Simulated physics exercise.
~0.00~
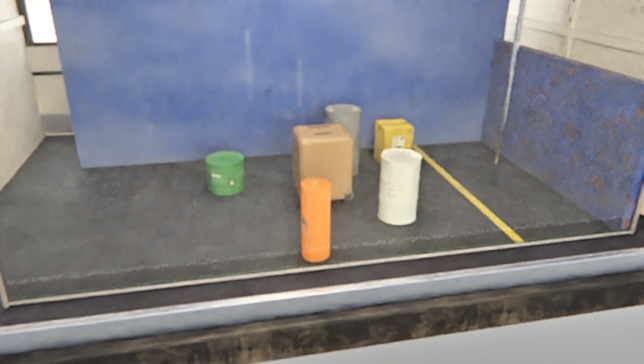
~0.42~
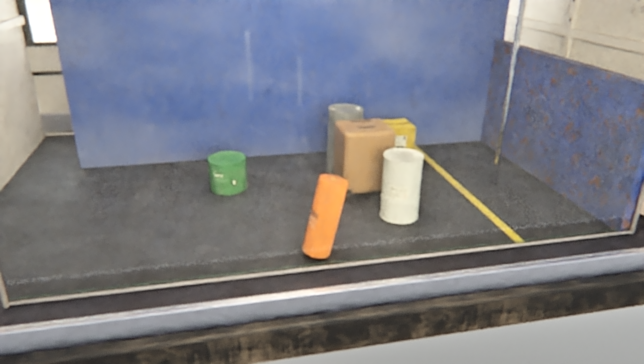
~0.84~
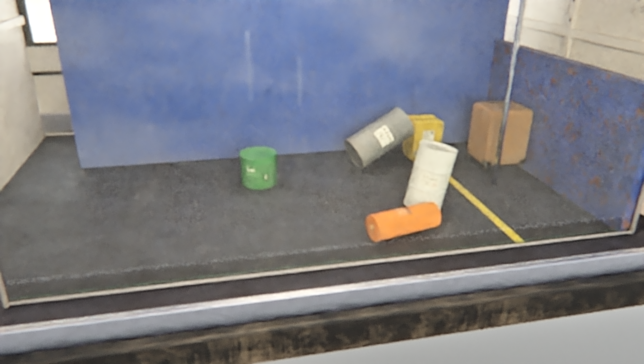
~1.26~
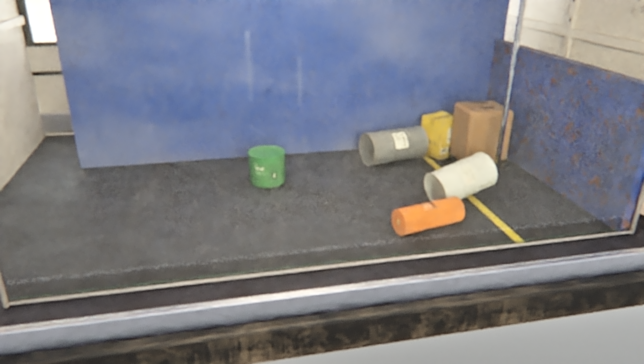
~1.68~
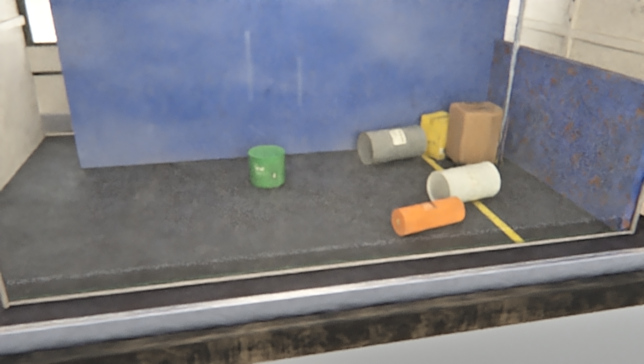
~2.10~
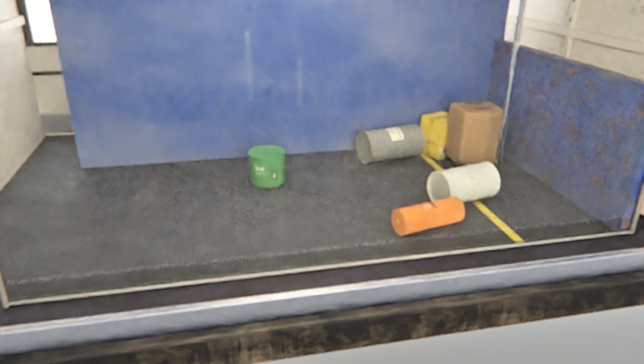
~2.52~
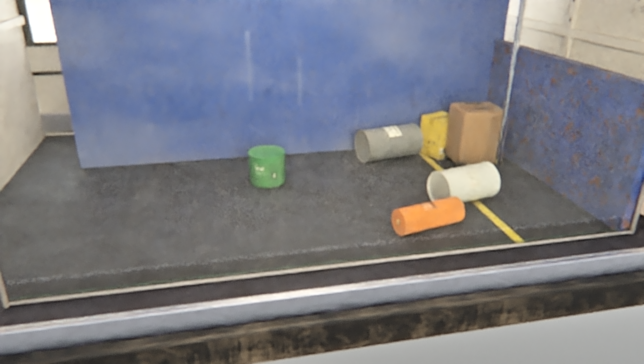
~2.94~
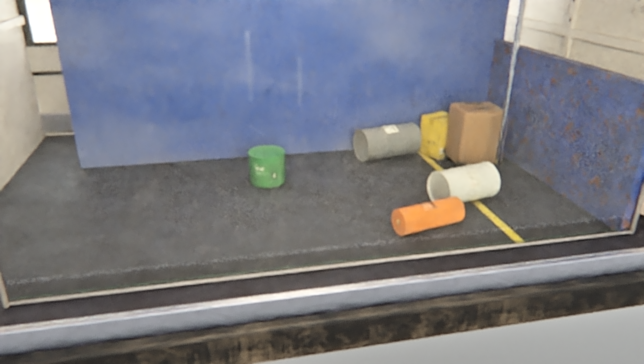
The clip shows a brown case rolling right across a bay past a yellow line and edging back slightly, while orange, white and gray cylinders topple and a green bucket and yellow pack slide right; the case and pack end beyond the line, the orange roll, white drum and bucket short.
